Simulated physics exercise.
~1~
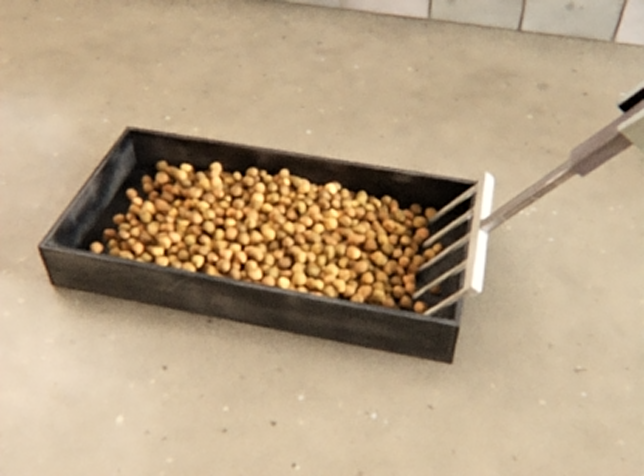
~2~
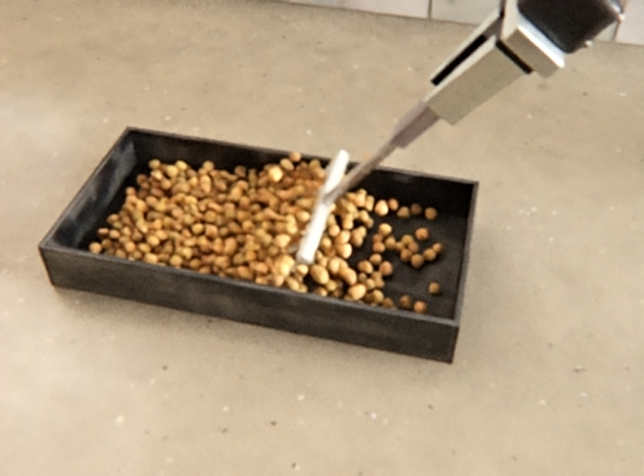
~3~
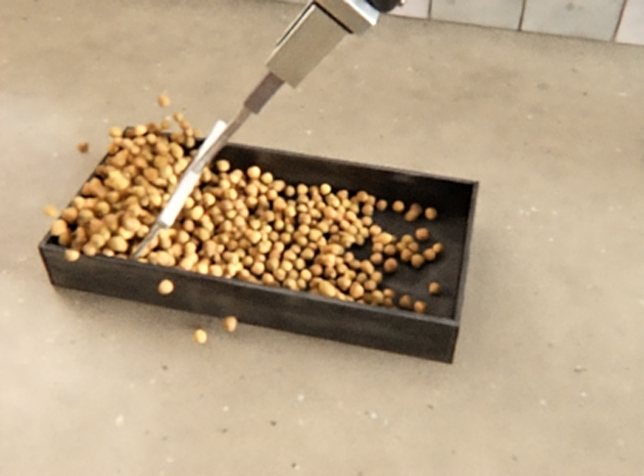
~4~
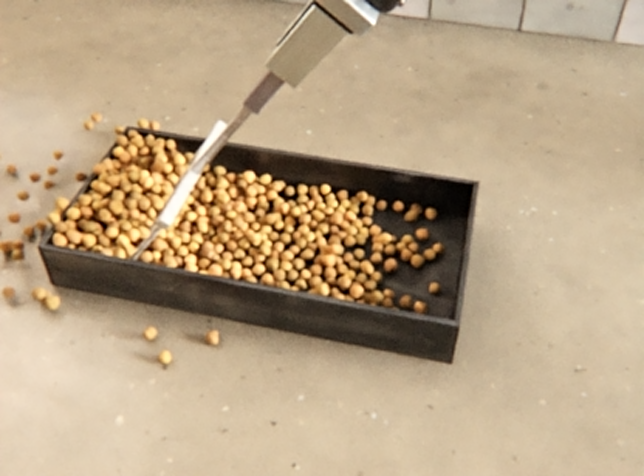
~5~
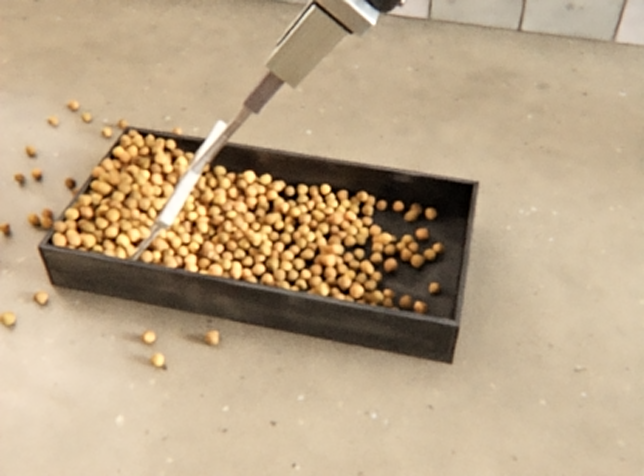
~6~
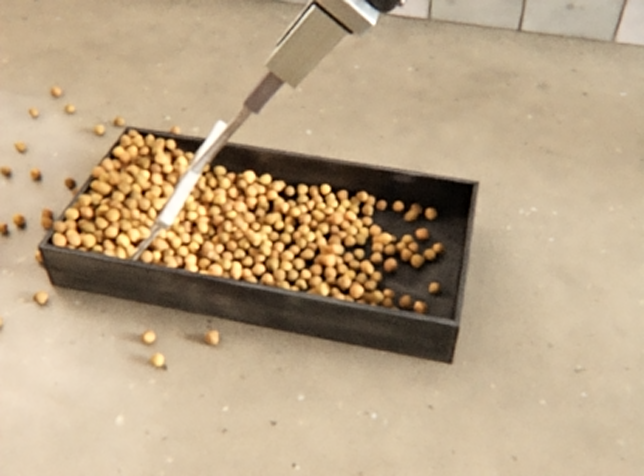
Fork on a mechanical arm pushing dried chickpeas left through a black tray, spilling some onto the table, then stopping among them.
